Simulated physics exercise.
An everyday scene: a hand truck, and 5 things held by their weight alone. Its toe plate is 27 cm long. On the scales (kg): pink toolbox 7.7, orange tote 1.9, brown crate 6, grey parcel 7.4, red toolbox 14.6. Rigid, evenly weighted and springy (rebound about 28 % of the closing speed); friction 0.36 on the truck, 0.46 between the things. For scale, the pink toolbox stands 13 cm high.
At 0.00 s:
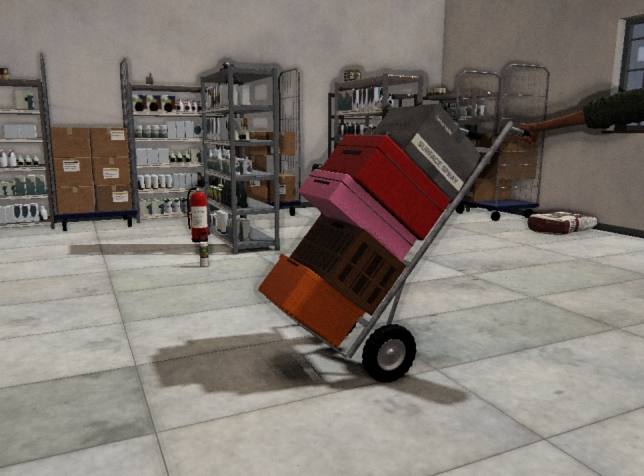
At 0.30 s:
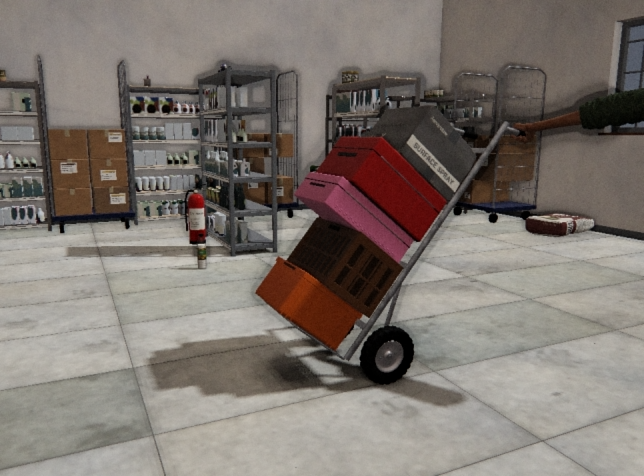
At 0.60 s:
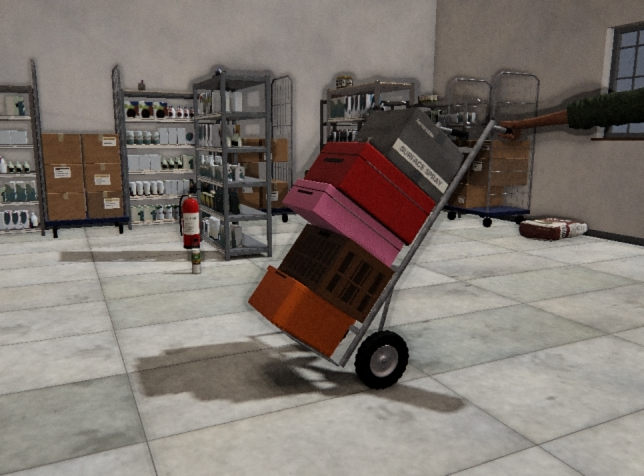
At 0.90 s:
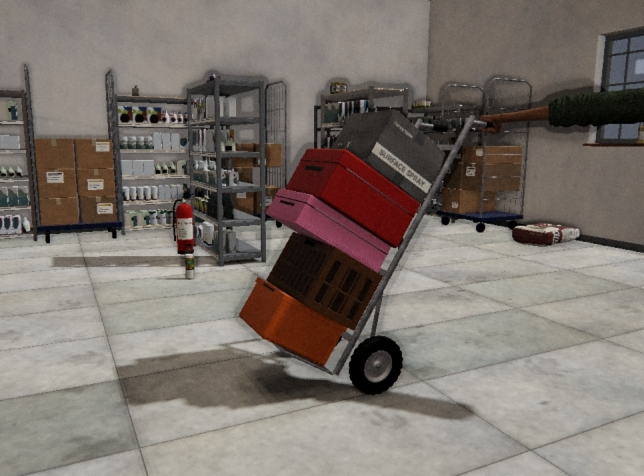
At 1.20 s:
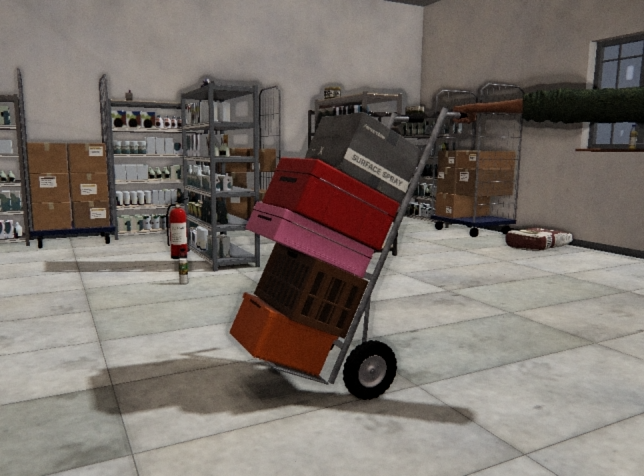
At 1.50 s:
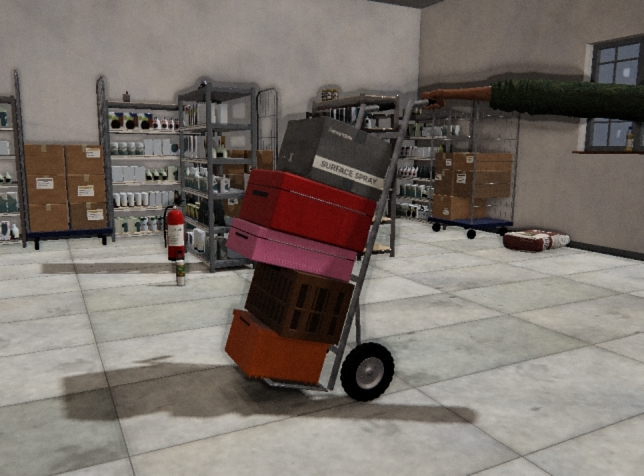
A hand truck stacked with an orange tote, brown crate, pink toolbox, red toolbox and grey parcel starts out leaning well back, an arm gripping its handle from the right. The arm pushes the handle up and leftward, slowly at first, then further, until the stack leans only slightly.
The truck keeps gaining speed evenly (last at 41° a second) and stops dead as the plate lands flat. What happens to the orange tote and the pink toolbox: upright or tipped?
The orange tote keeps standing; the pink toolbox topples.
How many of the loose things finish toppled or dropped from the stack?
4 of them.
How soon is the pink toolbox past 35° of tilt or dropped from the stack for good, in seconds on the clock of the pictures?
At about 2.8 s.
Around 2.60 s, truck upright; pink toolbox tipped 21° against what carries it near (227, 280); orange tote tipped 8° against what carries it near (271, 366); grey parcel tipped 21° against what carries it.
Around 3.00 s, truck upright; pink toolbox, grey parcel and red toolbox now dropped from the stack; brown crate tipped 71° against what carries it.
Around 3.40 s, truck upright; brown crate now dropped from the stack.
Finally (4.2 s), dropped from the stack and tipped over, pink toolbox, brown crate, grey parcel and red toolbox; orange tote still in place (within 10 cm). Final places as that camera would see them, orange tote near (277, 367), pink toolbox near (99, 378).
